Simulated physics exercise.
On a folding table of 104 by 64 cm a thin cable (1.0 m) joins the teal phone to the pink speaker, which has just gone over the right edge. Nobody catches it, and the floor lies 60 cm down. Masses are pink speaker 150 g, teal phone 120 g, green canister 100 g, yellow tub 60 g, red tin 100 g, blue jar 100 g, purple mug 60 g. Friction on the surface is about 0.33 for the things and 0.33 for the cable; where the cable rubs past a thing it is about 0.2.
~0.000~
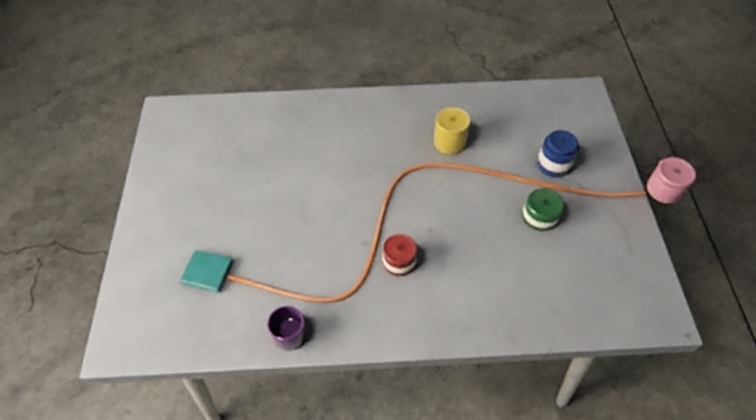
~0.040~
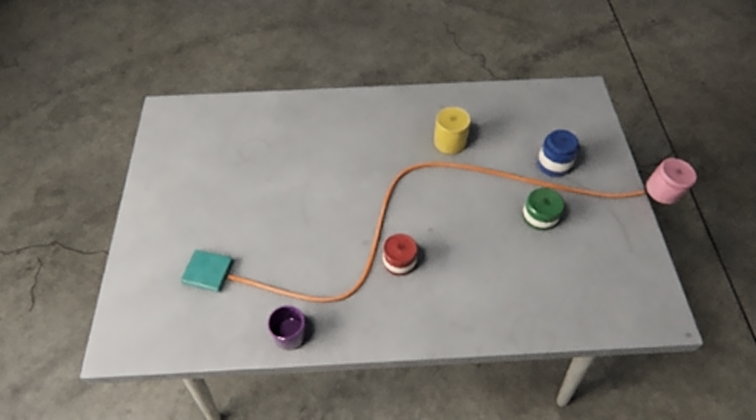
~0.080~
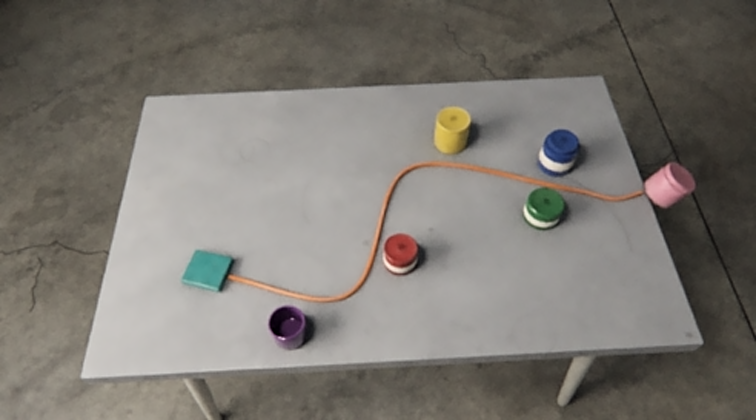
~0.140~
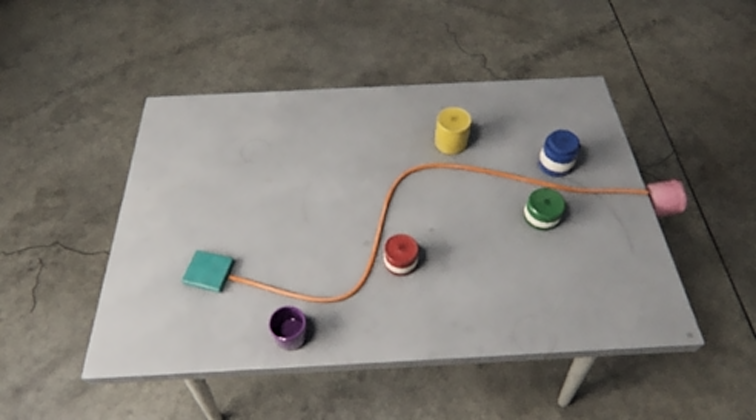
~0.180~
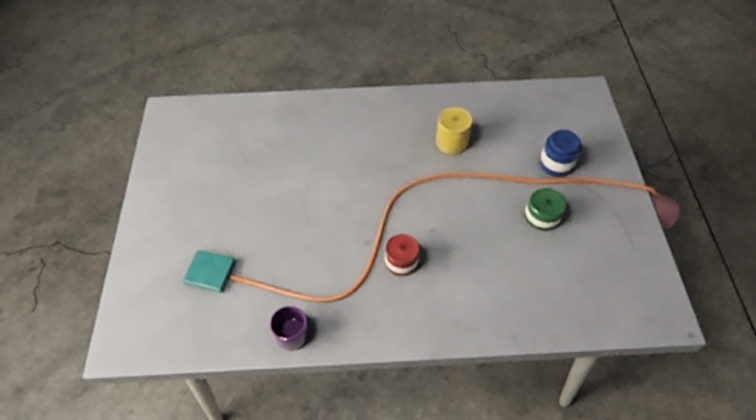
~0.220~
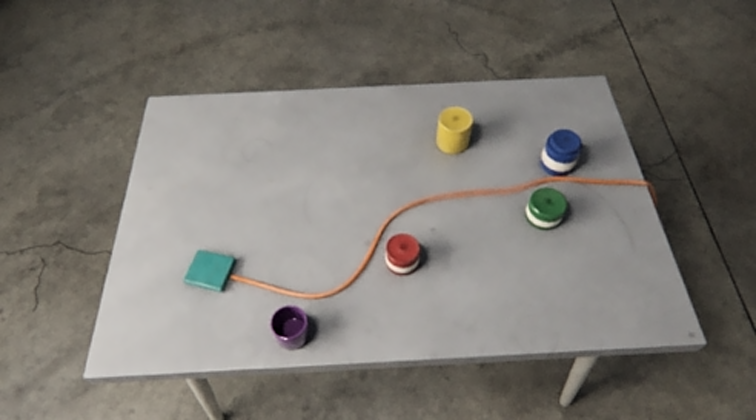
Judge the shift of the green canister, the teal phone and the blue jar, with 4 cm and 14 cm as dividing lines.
In order: The green canister barely shifts; the teal phone ends far away; the blue jar stays in the low band.
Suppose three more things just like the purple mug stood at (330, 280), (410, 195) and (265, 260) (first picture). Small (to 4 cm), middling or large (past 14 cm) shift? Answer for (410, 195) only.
There: Large.
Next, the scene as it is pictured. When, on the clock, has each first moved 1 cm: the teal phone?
Teal phone 0.32 s.
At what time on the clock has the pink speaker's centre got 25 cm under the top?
That is: 0.30 s.
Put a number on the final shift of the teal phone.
About: Teal phone 45 cm.
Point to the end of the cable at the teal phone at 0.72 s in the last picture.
Near (427, 228).
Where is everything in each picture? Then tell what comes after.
In the first frame, green canister (546, 202); teal phone (206, 269); blue jar (563, 140); cable runs through (596, 194) (499, 174) (401, 176) (370, 262) (285, 293).
In the second frame, pink speaker (678, 172); cable runs through (596, 194) (401, 175) (286, 293).
In the third frame, pink speaker (670, 185); cable runs through (596, 195) (401, 175) (286, 293).
In the fourth frame, pink speaker (663, 199); cable runs through (599, 191) (403, 176) (287, 293).
In the fifth frame, pink speaker (654, 212); cable runs through (618, 183) (419, 182) (288, 293).
In the sixth frame, green canister (549, 202); teal phone (209, 269); blue jar (566, 140); cable runs through (647, 184) (449, 196) (372, 250) (289, 293).
At 0.5 s, the cable's tail end at (301, 229); teal phone 17 cm off its start, green canister 1 cm off its start, pink speaker over the edge.
At 0.7 s, the cable's tail end at (427, 228); teal phone 37 cm off its start, green canister 1 cm off its start, pink speaker over the edge.
At 1.0 s, the cable's tail end at (457, 229); teal phone 44 cm off its start at (443, 212), green canister 1 cm off its start at (552, 206), pink speaker over the edge.
At 1.2 s, the cable's tail end at (457, 229); teal phone 44 cm off its start, green canister 1 cm off its start, pink speaker over the edge.
At 2.4 s, the cable's tail end at (457, 229); teal phone 44 cm off its start at (443, 212), green canister 1 cm off its start at (552, 206), blue jar 0 cm off its start at (566, 140), pink speaker over the edge.
